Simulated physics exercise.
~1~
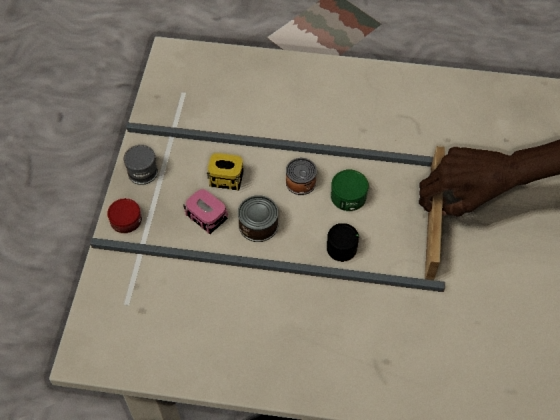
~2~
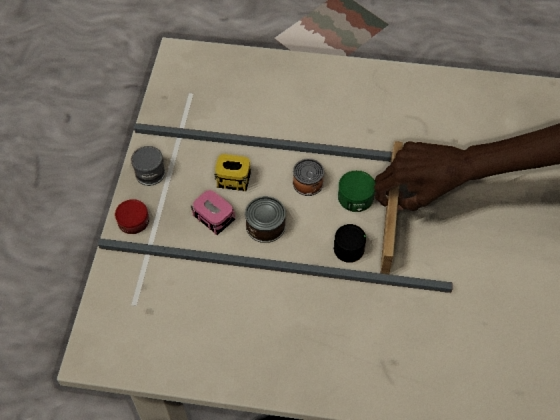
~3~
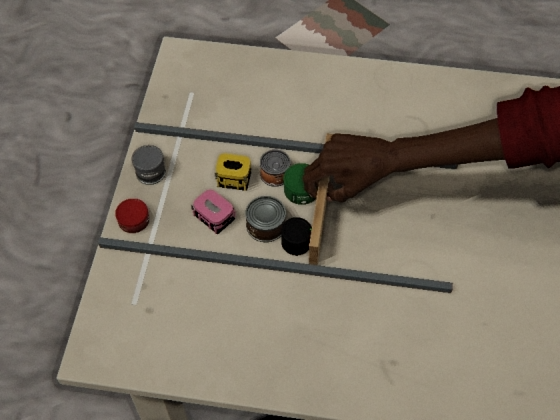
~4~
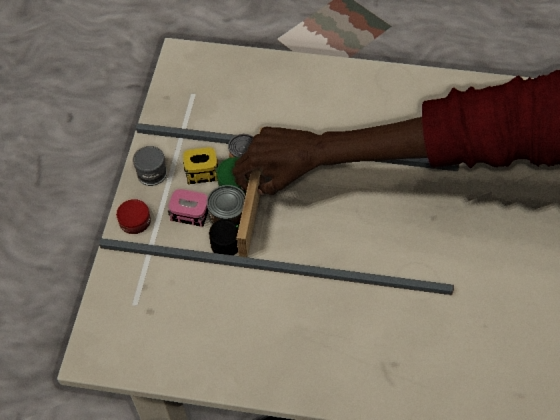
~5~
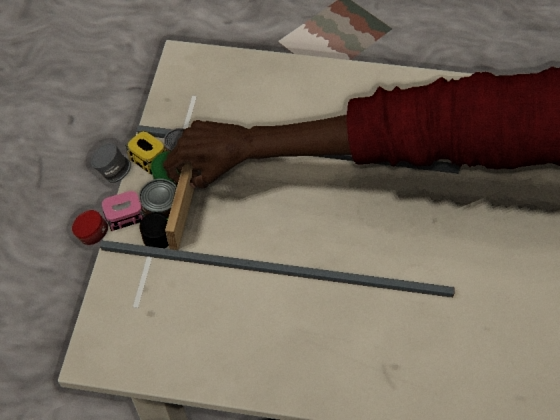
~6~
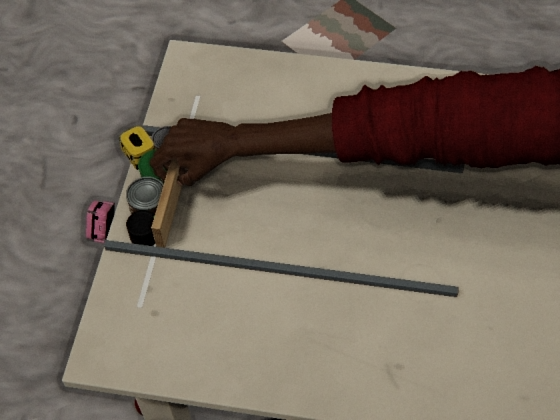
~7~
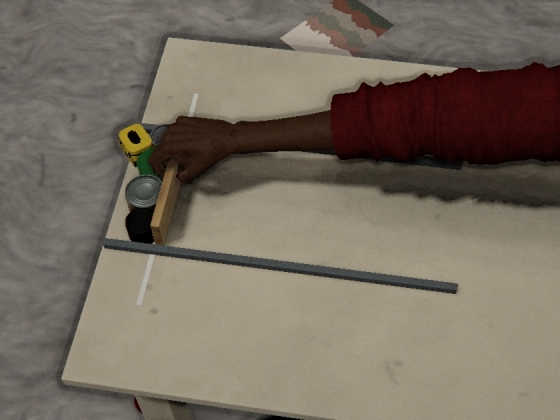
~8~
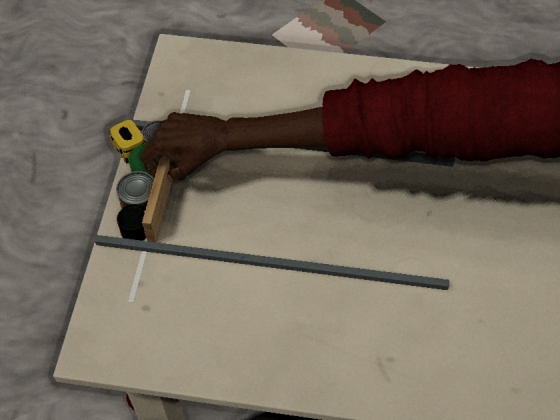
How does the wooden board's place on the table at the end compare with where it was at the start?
It starts near the right ends of the rails and ends far to the left, beside the white tape strip near the table's left edge.
